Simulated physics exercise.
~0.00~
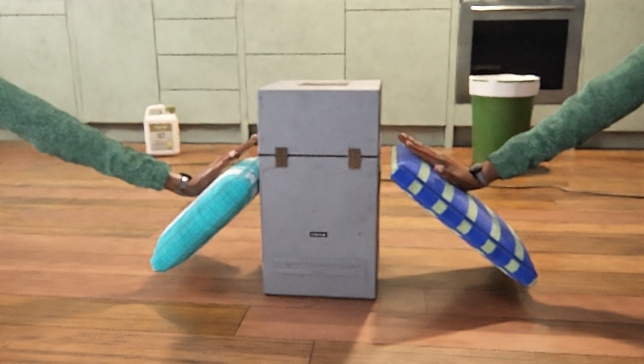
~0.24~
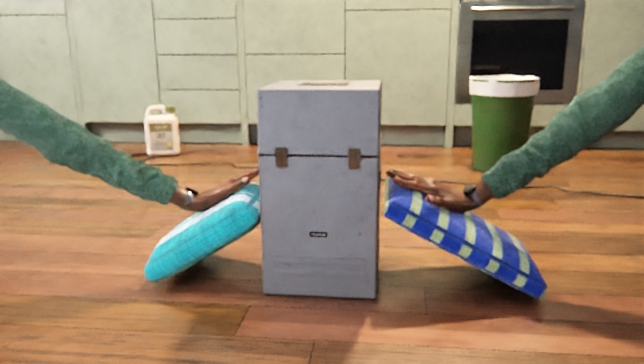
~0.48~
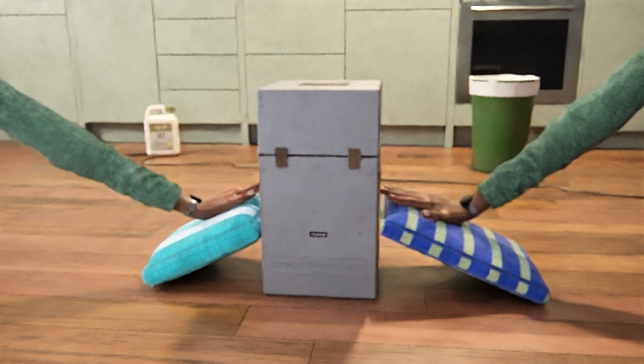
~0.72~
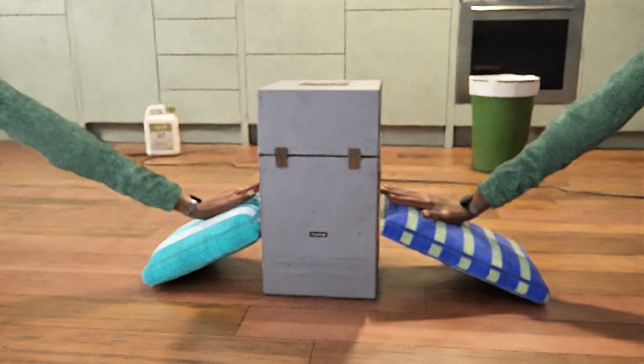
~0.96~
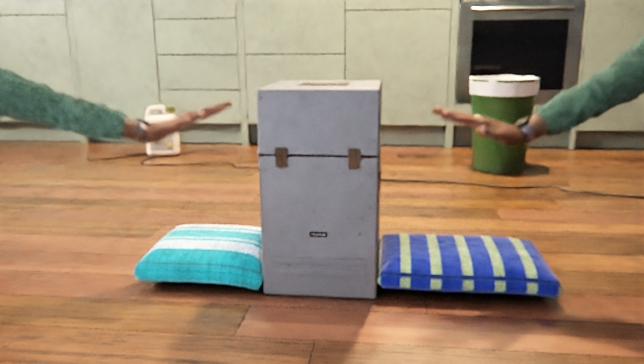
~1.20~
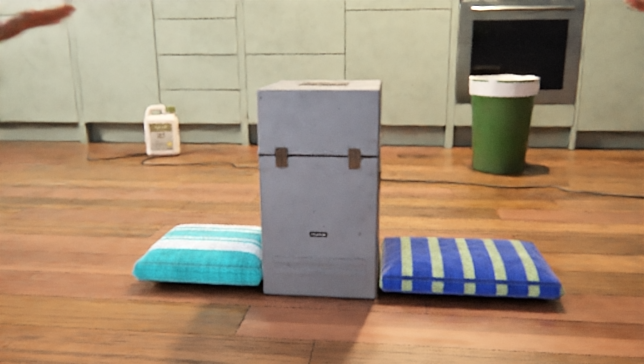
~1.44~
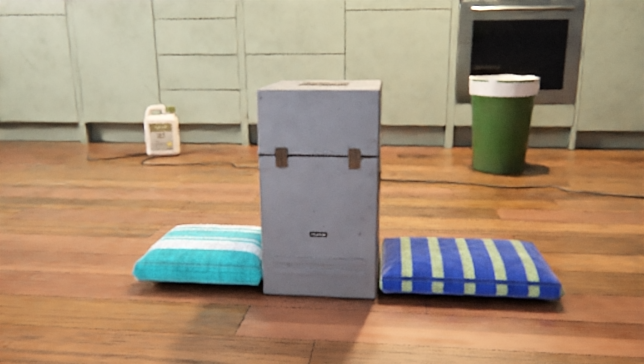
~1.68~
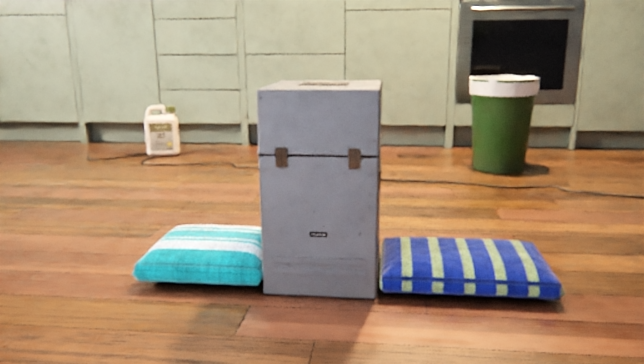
Two cushions leaning against a grey chest drop flat as two hands let go.
